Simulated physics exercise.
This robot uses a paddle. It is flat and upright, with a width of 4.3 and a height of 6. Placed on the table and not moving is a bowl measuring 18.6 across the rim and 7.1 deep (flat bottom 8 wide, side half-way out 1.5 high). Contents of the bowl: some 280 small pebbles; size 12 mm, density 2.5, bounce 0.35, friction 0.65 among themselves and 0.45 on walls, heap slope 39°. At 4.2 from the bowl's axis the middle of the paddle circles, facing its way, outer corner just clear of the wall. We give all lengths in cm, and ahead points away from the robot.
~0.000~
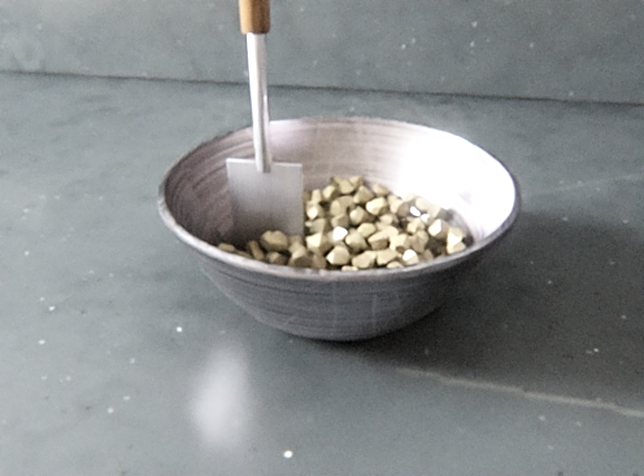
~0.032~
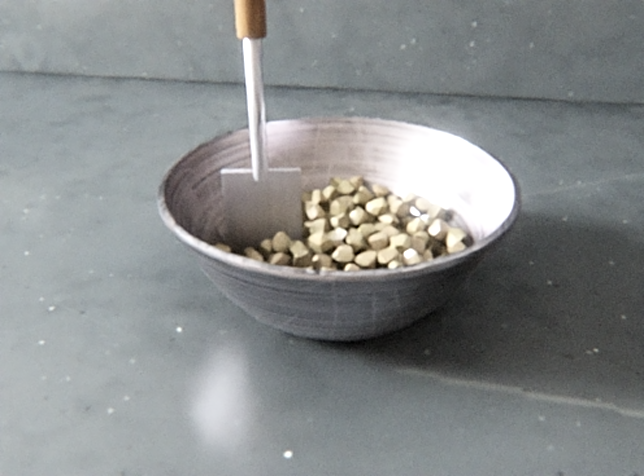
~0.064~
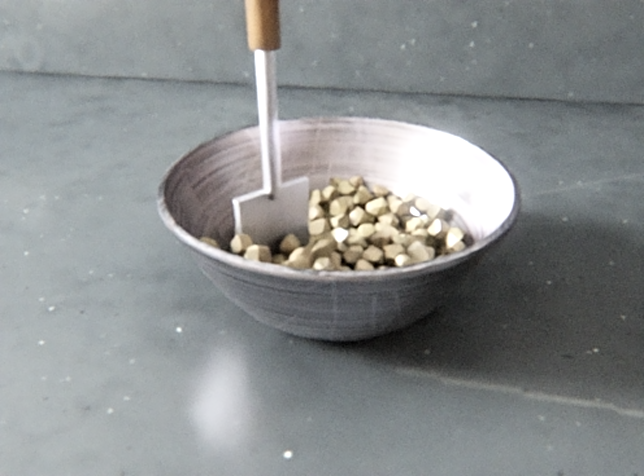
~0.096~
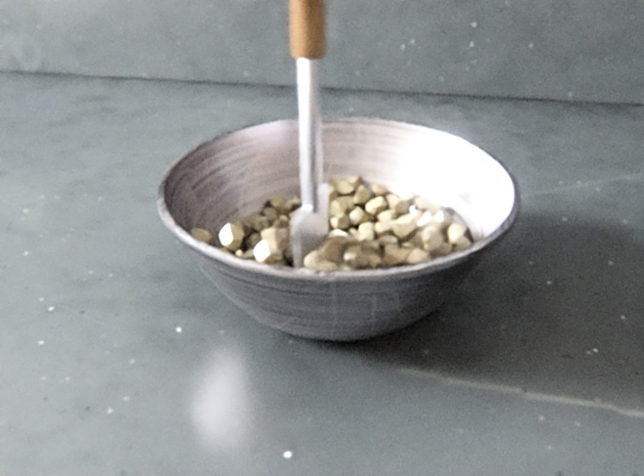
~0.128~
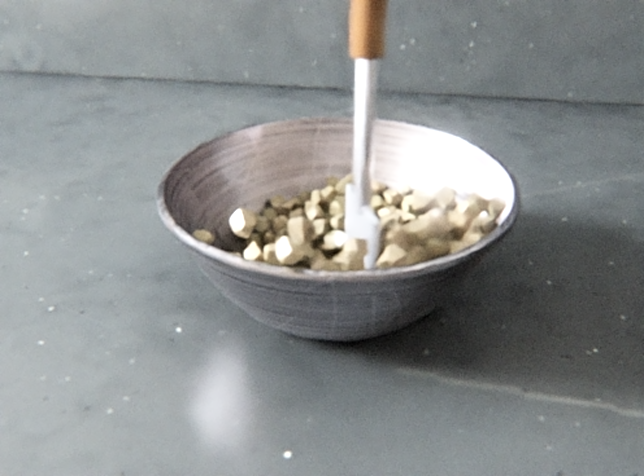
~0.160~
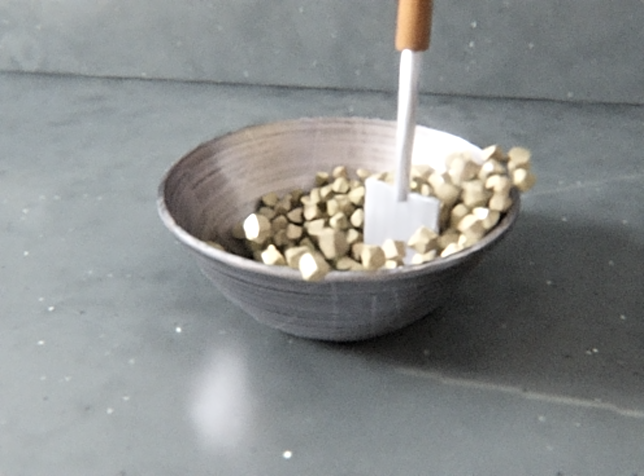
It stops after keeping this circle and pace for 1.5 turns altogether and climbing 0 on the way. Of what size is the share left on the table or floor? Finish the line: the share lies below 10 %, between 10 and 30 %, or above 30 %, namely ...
... above 30 %.
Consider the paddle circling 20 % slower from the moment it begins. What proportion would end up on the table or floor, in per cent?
Then roughly 30 %.
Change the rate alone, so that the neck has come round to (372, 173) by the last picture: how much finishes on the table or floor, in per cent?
I'd put it close to 30 per cent.
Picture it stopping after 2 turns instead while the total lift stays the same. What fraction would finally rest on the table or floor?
Close to 50 in a hundred.
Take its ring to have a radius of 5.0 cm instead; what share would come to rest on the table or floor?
It would be close to 40 per cent then.
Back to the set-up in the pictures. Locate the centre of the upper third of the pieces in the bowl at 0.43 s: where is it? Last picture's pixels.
I'd point to about (320, 261).
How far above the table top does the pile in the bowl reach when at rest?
6.5 cm, give or take.
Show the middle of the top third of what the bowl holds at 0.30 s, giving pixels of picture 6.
At about (278, 154).
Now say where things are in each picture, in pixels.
In the first picture, paddle neck at (262, 137), 0° round; upper third of the load around (358, 242), from x 225 to 460, top at y 185; 279 in the bowl.
In the second picture, paddle neck at (259, 144), 14° round; upper third of the load around (355, 244), from x 225 to 460, top at y 185.
In the third picture, paddle neck at (271, 161), 47° round; upper third of the load around (346, 253), from x 210 to 460, top at y 185.
In the fourth picture, paddle neck at (311, 174), 82° round; upper third of the load around (361, 253), from x 200 to 465, top at y 185.
In the fifth picture, paddle neck at (364, 174), 117° round; upper third of the load around (412, 236), from x 200 to 495, top at y 180; 278 in the bowl, 1 in flight or on the tool.
In the sixth picture, paddle neck at (404, 163), 151° round; upper third of the load around (442, 202), from x 210 to 525, top at y 155; 277 in the bowl, 2 in flight or on the tool.
After 0.30 s, 298° round, highest piece 12 above the table; 231 in the bowl, 4 on the table or floor, 44 in flight or on the tool.
After 0.43 s, 85° round, highest piece 10 above the table; 195 in the bowl, 53 on the table or floor, 31 in flight or on the tool.
After 0.70 s, 180° round, highest piece 8 above the table; 167 in the bowl, 112 on the table or floor.
After 1.40 s, 180° round, highest piece 6 above the table; 167 in the bowl, 112 on the table or floor.
At rest, 167 in the bowl, 112 on the table or floor. That is 40 % on the table or floor.
